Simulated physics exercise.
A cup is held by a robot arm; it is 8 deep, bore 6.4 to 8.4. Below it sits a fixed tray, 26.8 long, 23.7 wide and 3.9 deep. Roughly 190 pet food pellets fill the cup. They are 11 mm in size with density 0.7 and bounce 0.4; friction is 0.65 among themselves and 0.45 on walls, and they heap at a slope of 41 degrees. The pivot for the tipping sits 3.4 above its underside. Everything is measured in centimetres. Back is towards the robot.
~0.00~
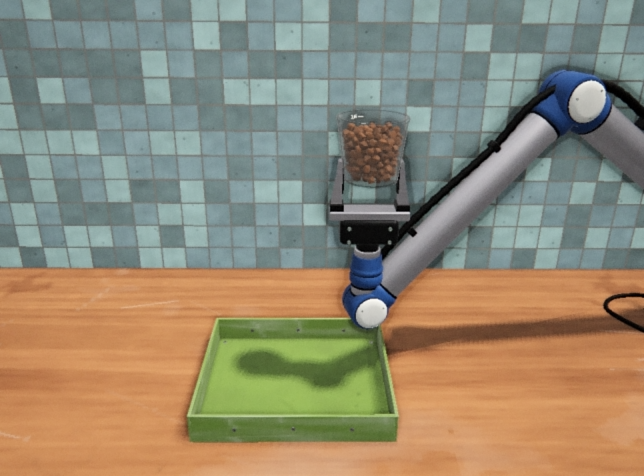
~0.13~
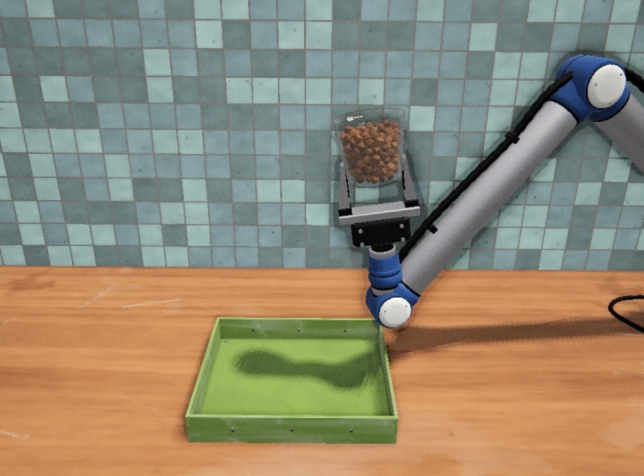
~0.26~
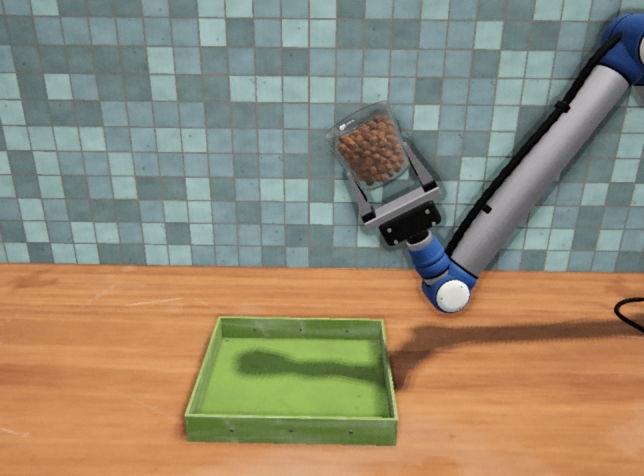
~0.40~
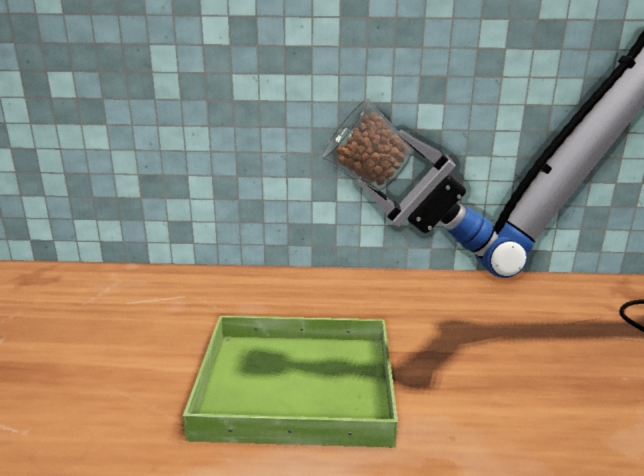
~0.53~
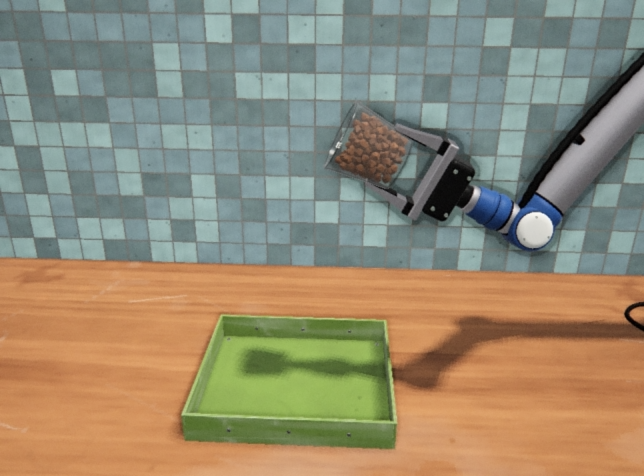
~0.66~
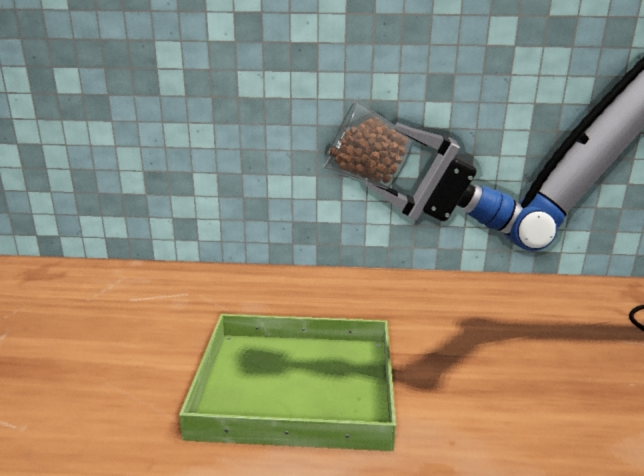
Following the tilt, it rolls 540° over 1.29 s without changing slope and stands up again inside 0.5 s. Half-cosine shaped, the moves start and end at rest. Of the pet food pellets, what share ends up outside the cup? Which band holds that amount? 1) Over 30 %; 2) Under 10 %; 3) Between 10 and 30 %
The answer is 2.
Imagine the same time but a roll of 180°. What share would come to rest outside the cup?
I'd expect some 10 per cent.
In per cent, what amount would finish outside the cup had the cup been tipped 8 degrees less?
It would come to about 0 percent.
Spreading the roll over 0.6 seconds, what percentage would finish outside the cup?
Then about 5 per cent.
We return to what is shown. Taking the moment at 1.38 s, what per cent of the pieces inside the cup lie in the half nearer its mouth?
Roughly 50 percent.
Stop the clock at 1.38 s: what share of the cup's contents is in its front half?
Front-half share of contents: Approx. 55 per cent.
After 1.38 s, tipped 65°, highest piece 40 above the table; 191 in the cup, 2 in the tray, 1 in flight or on a rim.
After 2.09 s, tipped 53°, highest piece 39 above the table; 184 in the cup, 9 in the tray, 1 in flight or on a rim.
After 2.65 s, upright, highest piece 41 above the table; 184 in the cup, 10 in the tray.
After 3.35 s, upright, highest piece 41 above the table; 184 in the cup, 10 in the tray.
At rest, 184 in the cup, 10 in the tray. That is 5 % outside the cup.
